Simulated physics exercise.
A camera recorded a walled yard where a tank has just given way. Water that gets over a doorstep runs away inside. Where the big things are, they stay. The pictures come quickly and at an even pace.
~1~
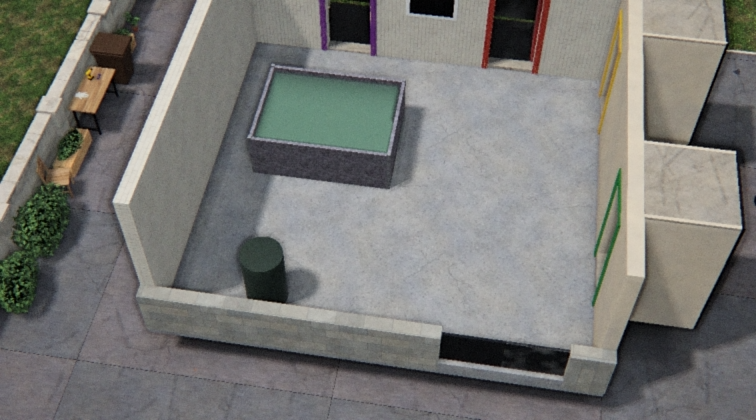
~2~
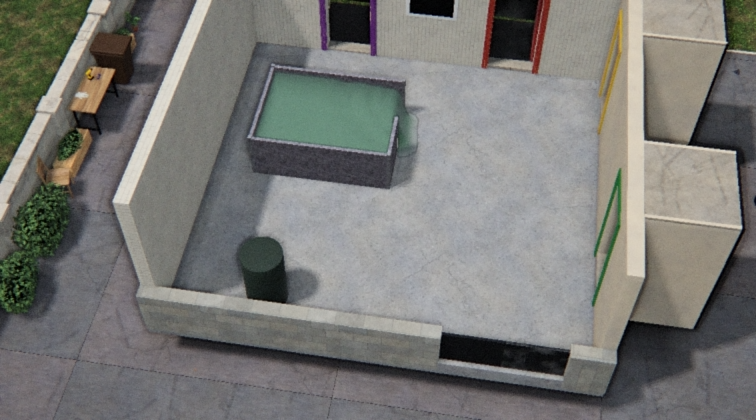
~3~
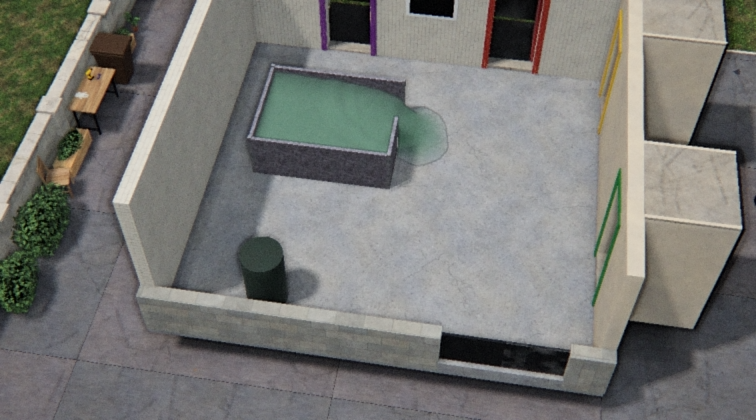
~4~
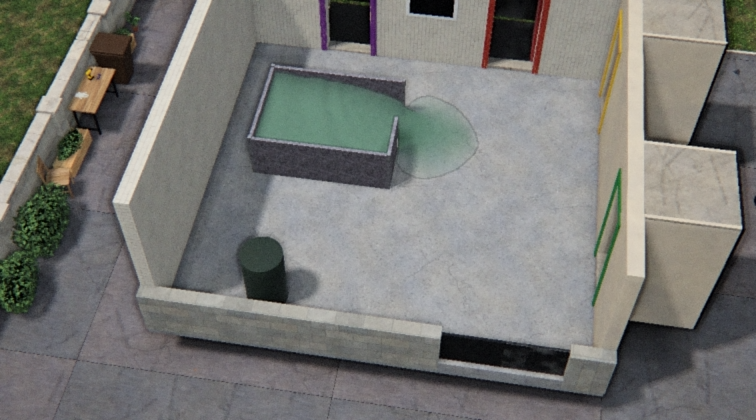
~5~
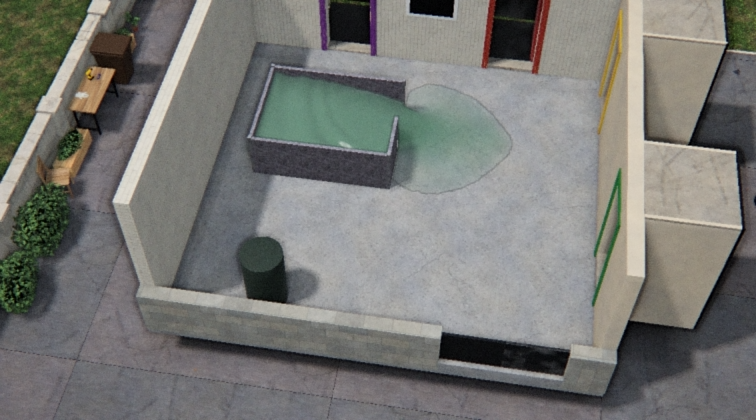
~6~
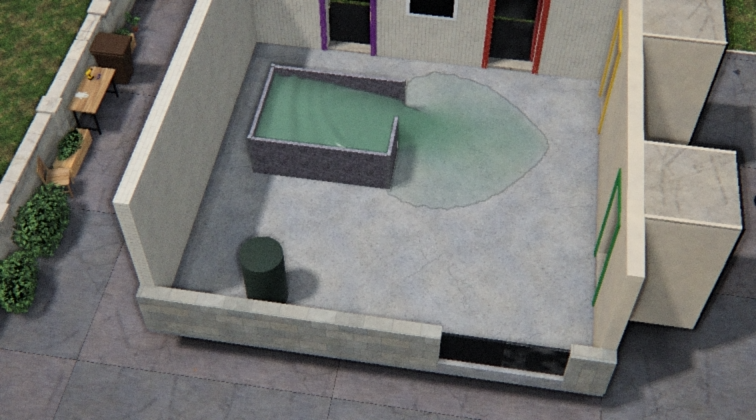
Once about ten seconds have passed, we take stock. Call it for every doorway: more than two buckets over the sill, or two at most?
My call: The yellow door more than two; the red door more than two; the purple door two at most; the green door two at most.
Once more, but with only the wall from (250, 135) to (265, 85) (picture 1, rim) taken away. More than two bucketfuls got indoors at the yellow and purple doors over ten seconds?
The yellow door exceeds the limit and the purple door exceeds the limit.
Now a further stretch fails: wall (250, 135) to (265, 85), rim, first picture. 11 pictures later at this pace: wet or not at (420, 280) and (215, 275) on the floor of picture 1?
Taking them in turn, they come out spared and soaked.
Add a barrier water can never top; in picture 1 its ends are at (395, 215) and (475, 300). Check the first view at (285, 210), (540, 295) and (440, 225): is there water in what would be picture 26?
Results in order: Bone-dry / swamped / bone-dry.
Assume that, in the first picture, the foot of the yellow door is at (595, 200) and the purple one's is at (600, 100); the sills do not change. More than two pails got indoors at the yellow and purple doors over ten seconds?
I'd say yellow overflows, while purple overflows.
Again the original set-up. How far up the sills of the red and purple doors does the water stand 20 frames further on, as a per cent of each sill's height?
I'd say around 160 and 10 in a hundred.
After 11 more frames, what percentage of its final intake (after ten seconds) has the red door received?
Some 20 per cent.
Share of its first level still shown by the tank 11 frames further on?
Some 58 per cent.
A moment on, water covers 35 % of the floor; the yellow door under two buckets in, the red door wet at the sill, nothing in, the purple door not reached, the green door not reached.
Next, water covers 35 % of the floor; the yellow door far over two buckets in, the red door over two buckets in, the purple door not reached, the green door wet at the sill, nothing in.
Then, water covers 40 % of the floor; the yellow door far over two buckets in, the red door over two buckets in, the purple door not reached, the green door wet at the sill, nothing in.
Later, water covers 60 % of the floor; the yellow door far over two buckets in, the red door far over two buckets in, the purple door wet at the sill, nothing in, the green door wet at the sill, nothing in.
In the end, water covers 95 % of the floor; the yellow door far over two buckets in, the red door far over two buckets in, the purple door wet at the sill, nothing in, the green door wet at the sill, nothing in.
